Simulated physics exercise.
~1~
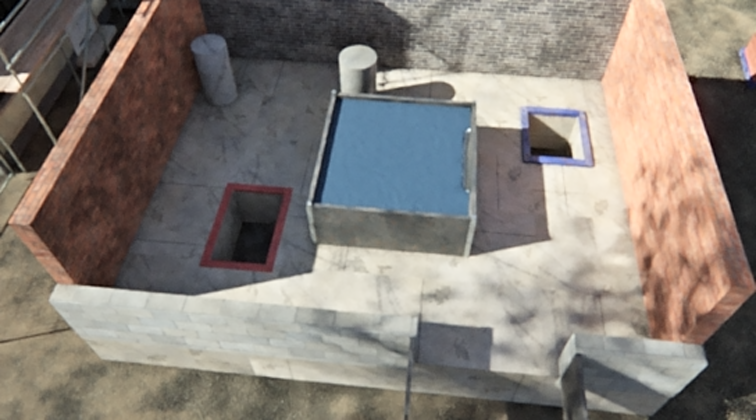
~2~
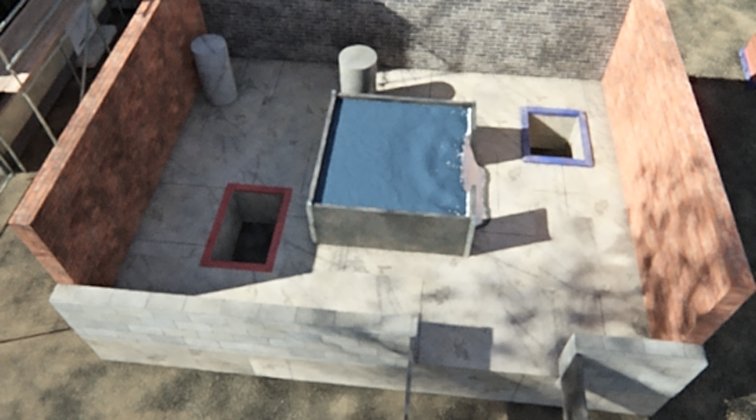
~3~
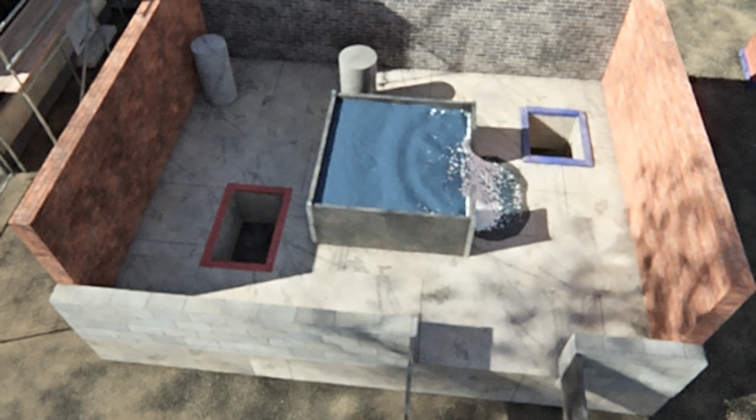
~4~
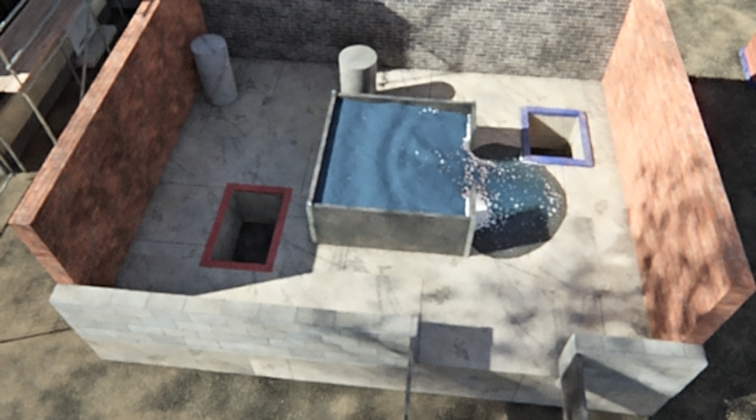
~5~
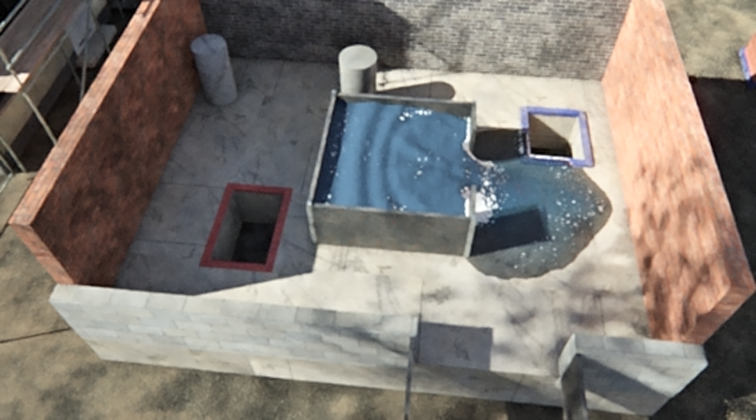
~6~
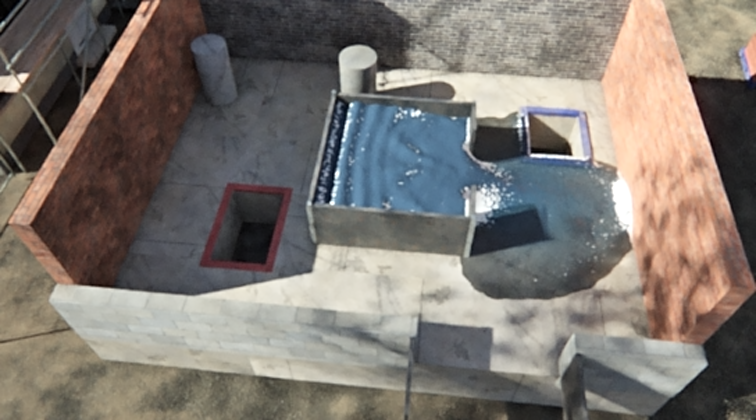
On a walled concrete slab, water bursts from a tank's right side and spreads rightward.
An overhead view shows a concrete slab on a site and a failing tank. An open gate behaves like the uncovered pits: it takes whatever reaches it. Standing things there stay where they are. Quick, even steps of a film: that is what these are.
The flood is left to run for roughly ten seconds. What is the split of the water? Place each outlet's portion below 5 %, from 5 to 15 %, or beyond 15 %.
Once it settles, the gate collects from 5 to 15 %, the red pit collects from 5 to 15 %, the blue pit collects beyond 15 %.
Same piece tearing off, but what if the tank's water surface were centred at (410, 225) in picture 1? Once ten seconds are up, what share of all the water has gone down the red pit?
Share in the red pit - 2 in a hundred.
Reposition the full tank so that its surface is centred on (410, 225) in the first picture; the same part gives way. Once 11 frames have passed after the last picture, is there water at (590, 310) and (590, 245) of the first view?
I'd say the first one's soaked and the second one's soaked.
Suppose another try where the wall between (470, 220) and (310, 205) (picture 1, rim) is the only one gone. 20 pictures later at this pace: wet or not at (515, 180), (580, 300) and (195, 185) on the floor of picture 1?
Point 1: Unwetted; point 2: Inundated; point 3: Inundated.
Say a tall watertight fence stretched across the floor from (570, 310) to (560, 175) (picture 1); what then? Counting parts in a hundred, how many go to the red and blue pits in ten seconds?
Per cent: Red 0, blue 25.
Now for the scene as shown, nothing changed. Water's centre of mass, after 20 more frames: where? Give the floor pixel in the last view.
The water centres close to (472, 202).
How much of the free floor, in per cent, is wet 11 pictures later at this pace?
Estimate: Some 30 in a hundred.
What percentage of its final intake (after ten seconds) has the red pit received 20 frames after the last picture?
Around 0 in a hundred.
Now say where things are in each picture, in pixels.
In the first picture, the tank at (398, 154) is whole and still.
In the second picture, the front is at (478, 167), out from the gap at (467, 184).
In the third picture, water pours out at (467, 185) and has run to (520, 179).
In the fourth picture, the front is at (561, 197), out from the gap at (467, 185).
In the fifth picture, the front is at (605, 200), out from the gap at (467, 185).
In the sixth picture, water pours out at (467, 184) and has run to (616, 172).
A moment on, water covers 25 % of the floor; the gate 0 %, the red pit 0 %, the blue pit 2 %.
Next, water covers 30 % of the floor; the gate 0 %, the red pit 0 %, the blue pit 6 %.
Then, water covers 50 % of the floor; the gate 2 %, the red pit 0 %, the blue pit 11 %.
Later, water covers 80 % of the floor; the gate 6 %, the red pit 3 %, the blue pit 17 %.
In the end, water covers 95 % of the floor; the gate 11 %, the red pit 7 %, the blue pit 21 %.
